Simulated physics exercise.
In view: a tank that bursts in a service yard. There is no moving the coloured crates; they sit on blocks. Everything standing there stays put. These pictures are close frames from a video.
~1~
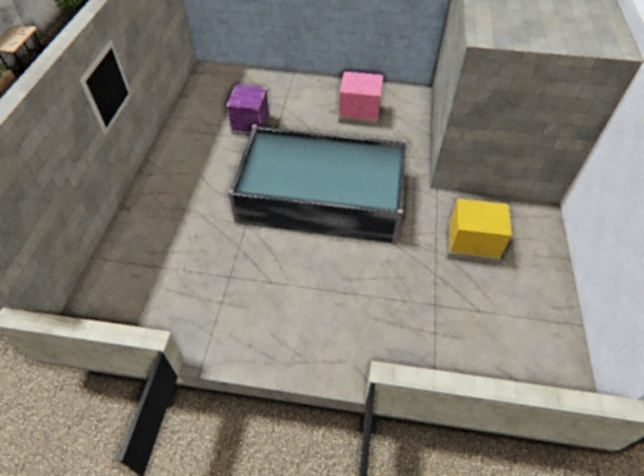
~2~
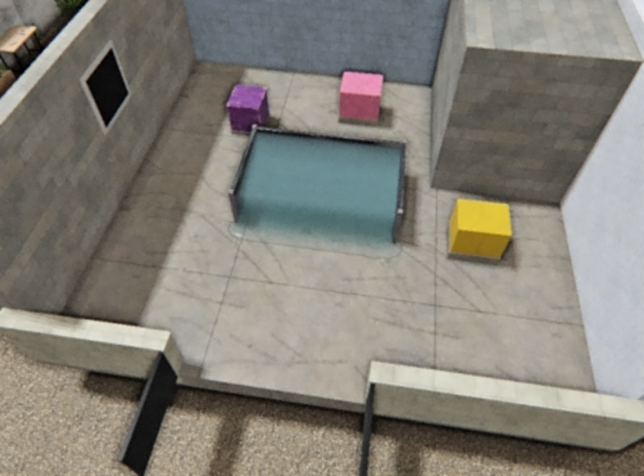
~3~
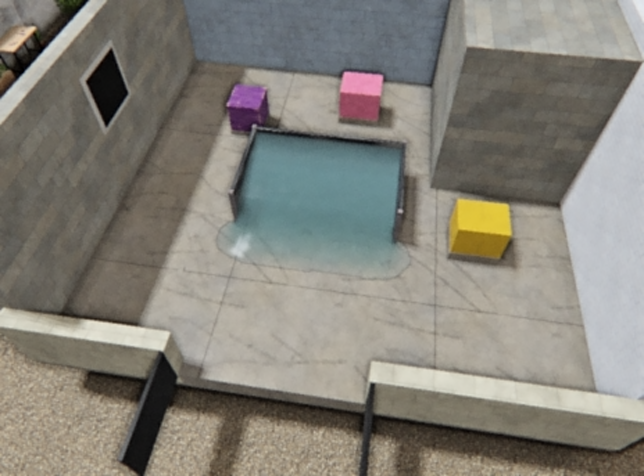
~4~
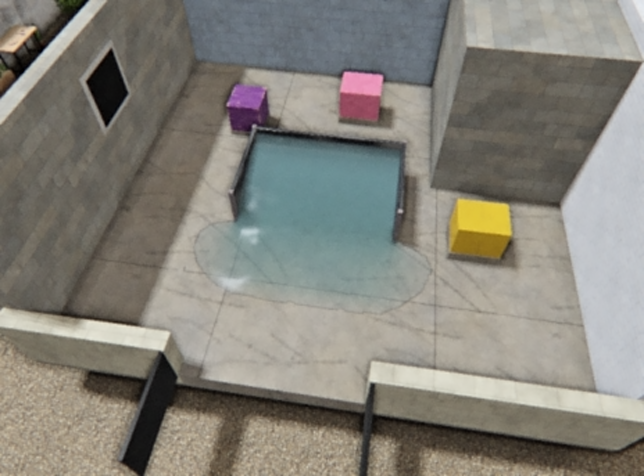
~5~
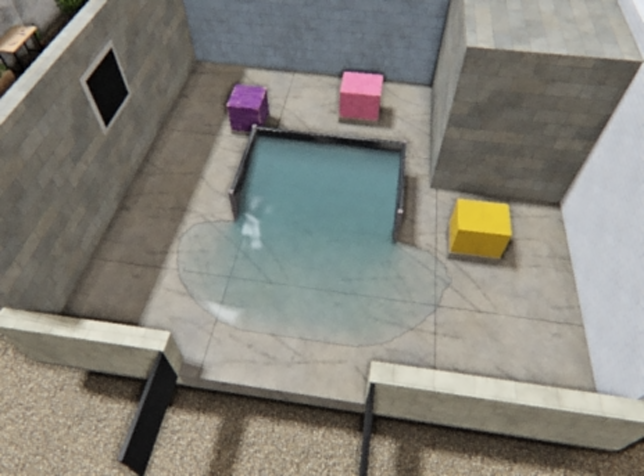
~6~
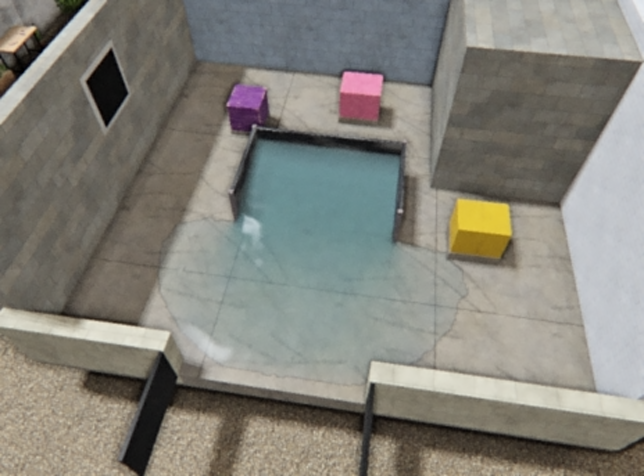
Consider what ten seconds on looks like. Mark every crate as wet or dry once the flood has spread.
Pink crate: Dry, yellow crate: Dry, purple crate: Dry.
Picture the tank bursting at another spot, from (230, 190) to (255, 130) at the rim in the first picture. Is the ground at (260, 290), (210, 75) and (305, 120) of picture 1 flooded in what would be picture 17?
Those three places would be still unsoaked, soaking and still unsoaked, in that order.
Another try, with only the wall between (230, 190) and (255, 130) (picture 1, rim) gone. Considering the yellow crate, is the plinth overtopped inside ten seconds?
Result: Yellow crate is not reached.
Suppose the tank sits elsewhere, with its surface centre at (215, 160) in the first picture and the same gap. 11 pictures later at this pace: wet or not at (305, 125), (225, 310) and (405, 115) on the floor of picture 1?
As listed: Not flooded, flooded, free of water.
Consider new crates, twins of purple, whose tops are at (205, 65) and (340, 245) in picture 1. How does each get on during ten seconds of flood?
I'd expect the first one is left untouched and the next one gets submerged.
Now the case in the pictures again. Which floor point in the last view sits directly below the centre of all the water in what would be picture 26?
Roughly (331, 286) in the last picture.
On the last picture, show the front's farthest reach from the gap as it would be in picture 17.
Farthest reach: About (588, 419).
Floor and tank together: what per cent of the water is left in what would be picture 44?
I'd say around 46 per cent.
A moment on, water covers 30 % of the floor; the pink crate not reached, the yellow crate water round its plinth, the purple crate not reached.
Next, water covers 35 % of the floor; the pink crate not reached, the yellow crate water round its plinth, the purple crate not reached.
Then, water covers 45 % of the floor; the pink crate not reached, the yellow crate water round its plinth, the purple crate not reached.
Later, water covers 65 % of the floor; the pink crate not reached, the yellow crate water round its plinth, the purple crate water round its plinth.
In the end, water covers 60 % of the floor; the pink crate stayed above the water, the yellow crate stayed above the water, the purple crate stayed above the water.
